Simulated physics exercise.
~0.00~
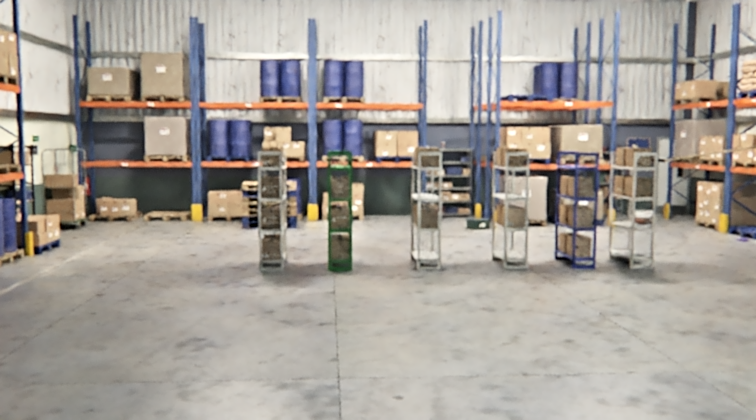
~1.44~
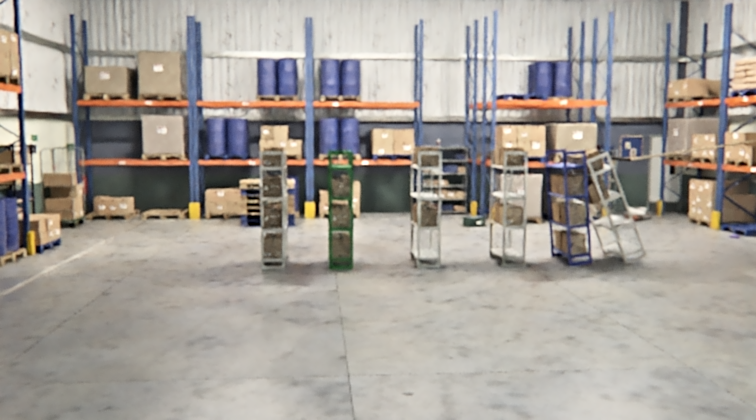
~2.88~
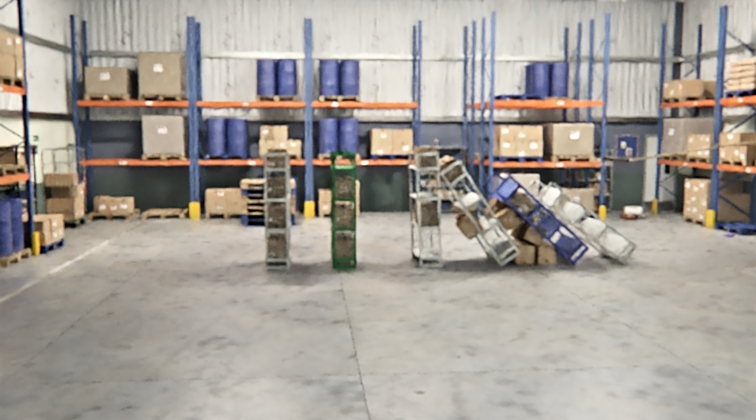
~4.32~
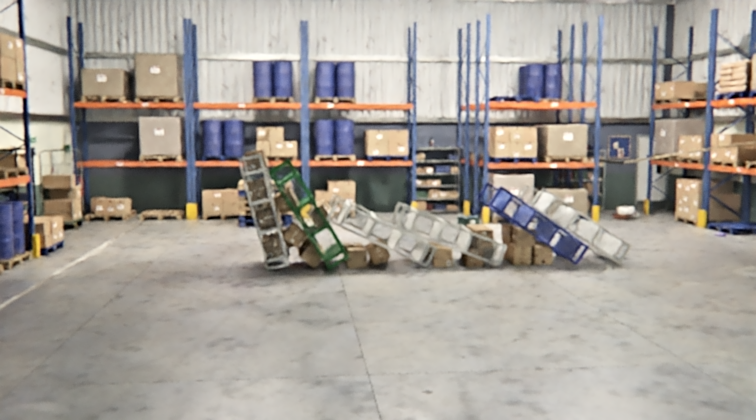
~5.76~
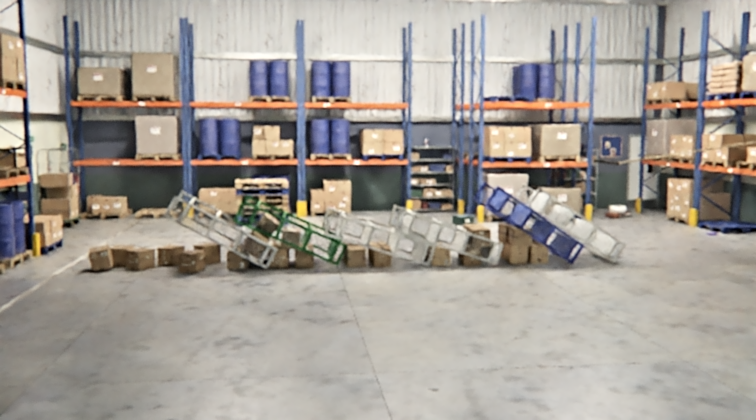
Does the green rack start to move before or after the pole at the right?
After. The pole moves left as the rightmost rack starts to tip, while the green rack is still upright and only goes over later.
